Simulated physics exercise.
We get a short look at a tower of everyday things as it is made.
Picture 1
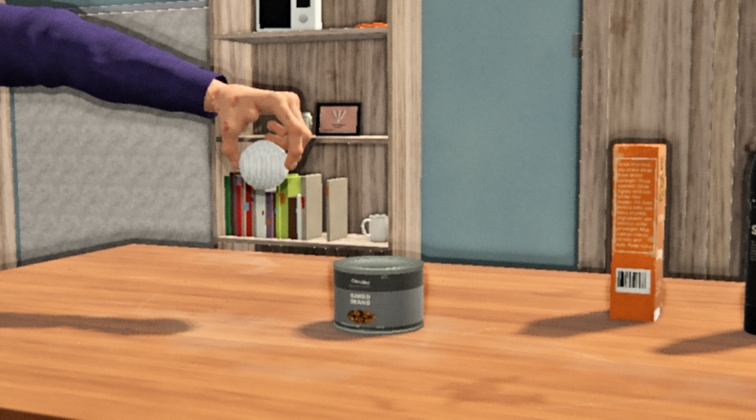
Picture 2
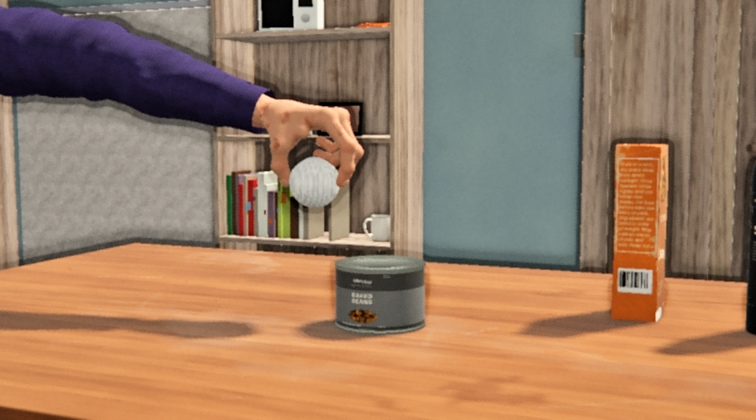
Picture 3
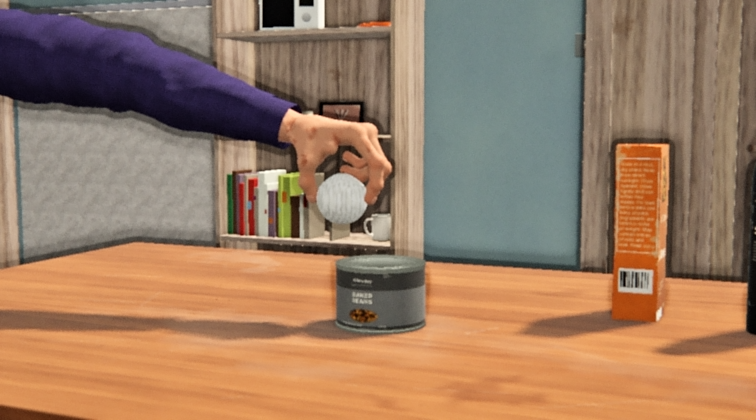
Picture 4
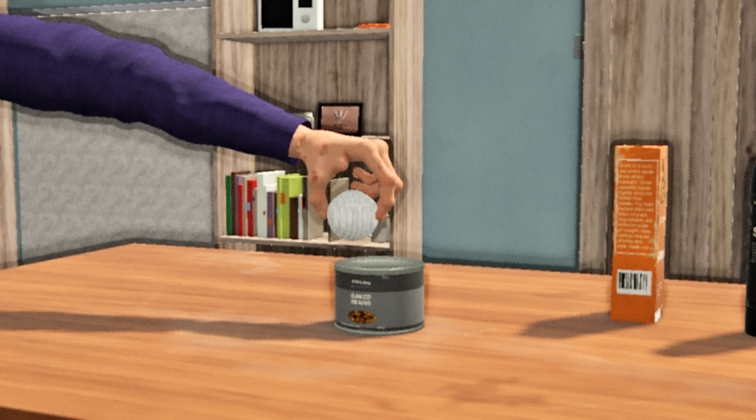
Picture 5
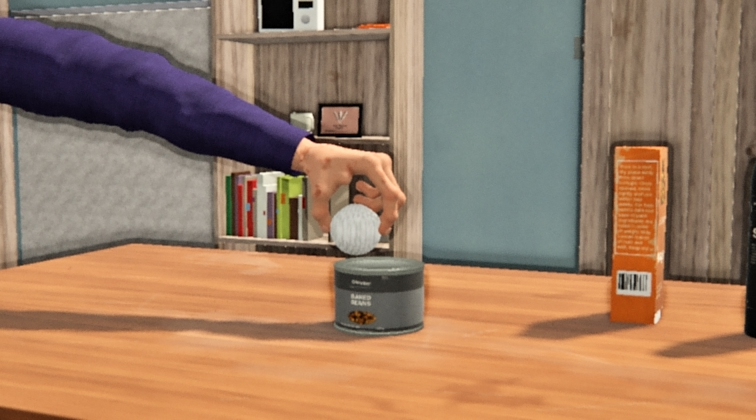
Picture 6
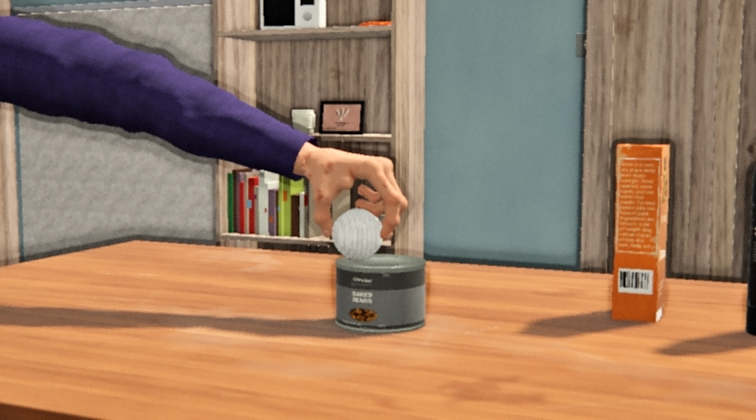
A hand in a purple sleeve reaches in from the left, holding a pale, round white onion above a wooden table, viewed from the side by a still camera. A short grey tub sits near the middle, an orange carton stands to the right, and shelves of books line the wall behind. The hand carries the onion rightward, then lowers it onto the tub's lid, fingers still around it.
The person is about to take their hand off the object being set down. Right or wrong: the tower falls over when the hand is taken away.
Wrong.
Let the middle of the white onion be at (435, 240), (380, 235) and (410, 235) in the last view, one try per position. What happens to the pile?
Try one: It topples; try two: It stands firm; try three: It stands firm.
Then, 0.60 s past the last view, nothing moves.
Then, 1.60 s past the last view, white onion resting near (358, 234).
Finally, all 4 still in place. Final places as the last picture's camera would see them, white onion near (358, 234). The pile stays up.
